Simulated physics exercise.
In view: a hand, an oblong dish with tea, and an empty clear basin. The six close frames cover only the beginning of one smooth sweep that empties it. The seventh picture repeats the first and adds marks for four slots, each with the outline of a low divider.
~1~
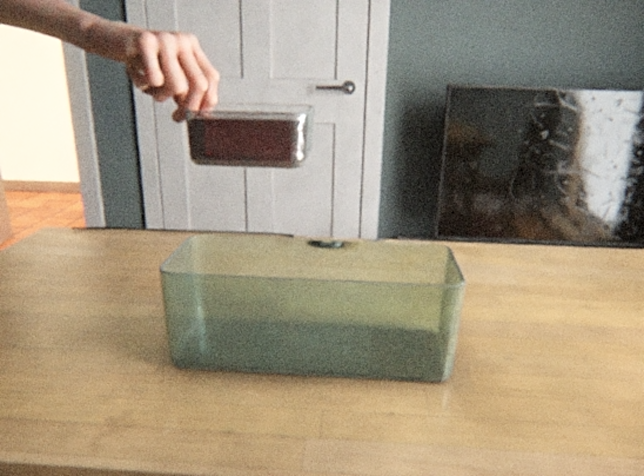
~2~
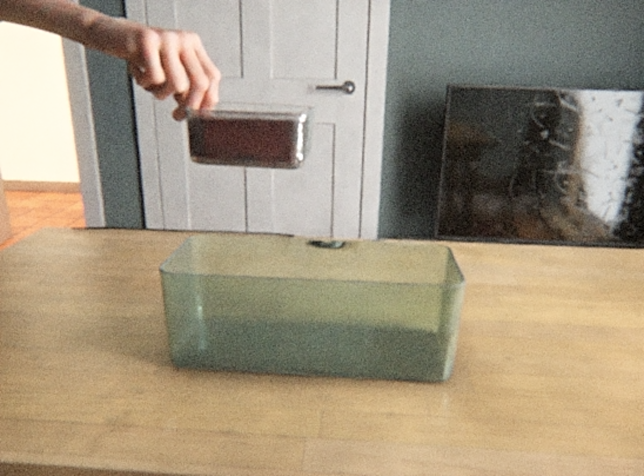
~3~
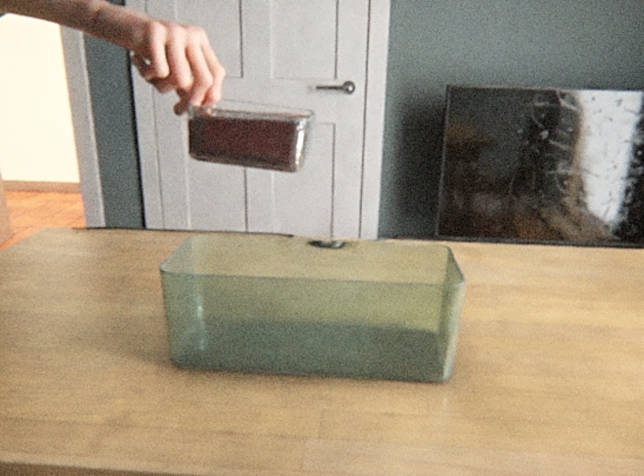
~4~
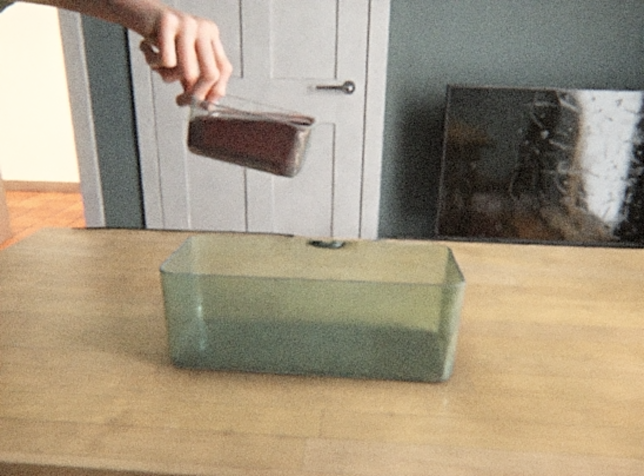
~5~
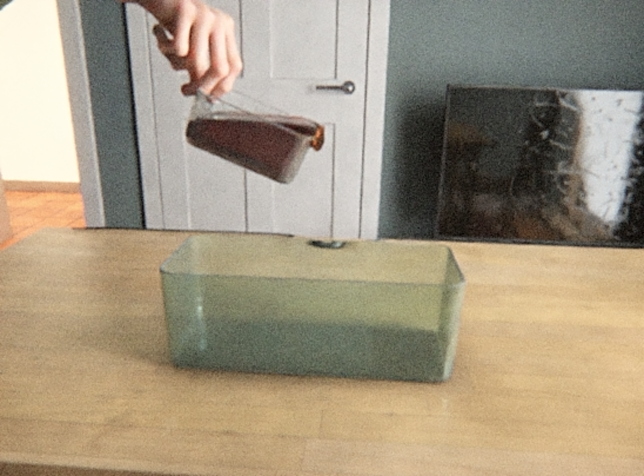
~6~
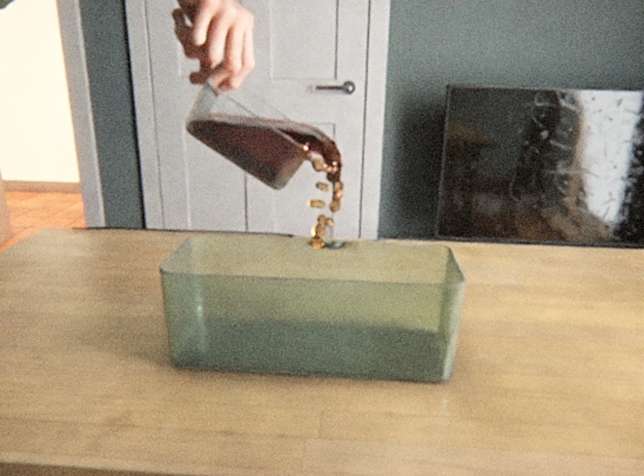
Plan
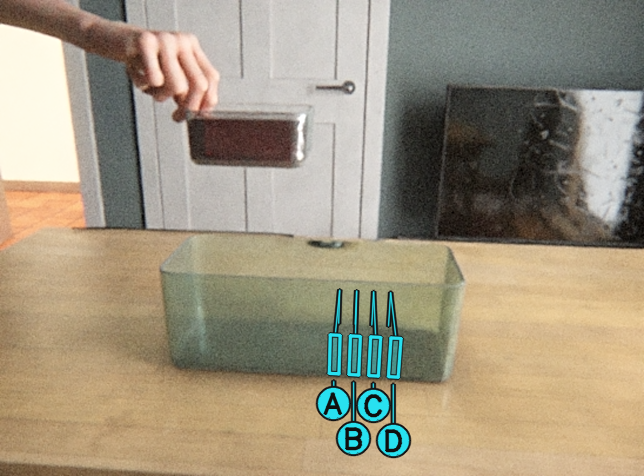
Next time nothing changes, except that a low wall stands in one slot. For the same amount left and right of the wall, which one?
Use position C.
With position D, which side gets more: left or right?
The left side.
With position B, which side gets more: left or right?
The right side.
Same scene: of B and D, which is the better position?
Here it is position B.
In cyan, A at (333, 381); B at (353, 382); C at (373, 383); D at (393, 384).
For position A, about 23 % ends left of the wall and 75 % right of it.
For position B, about 33 % ends left of the wall and 65 % right of it.
For position C, about 55 % ends left of the wall and 43 % right of it.
For position D, about 94 % ends left of the wall and 3 % right of it; 3 % is lost outside.
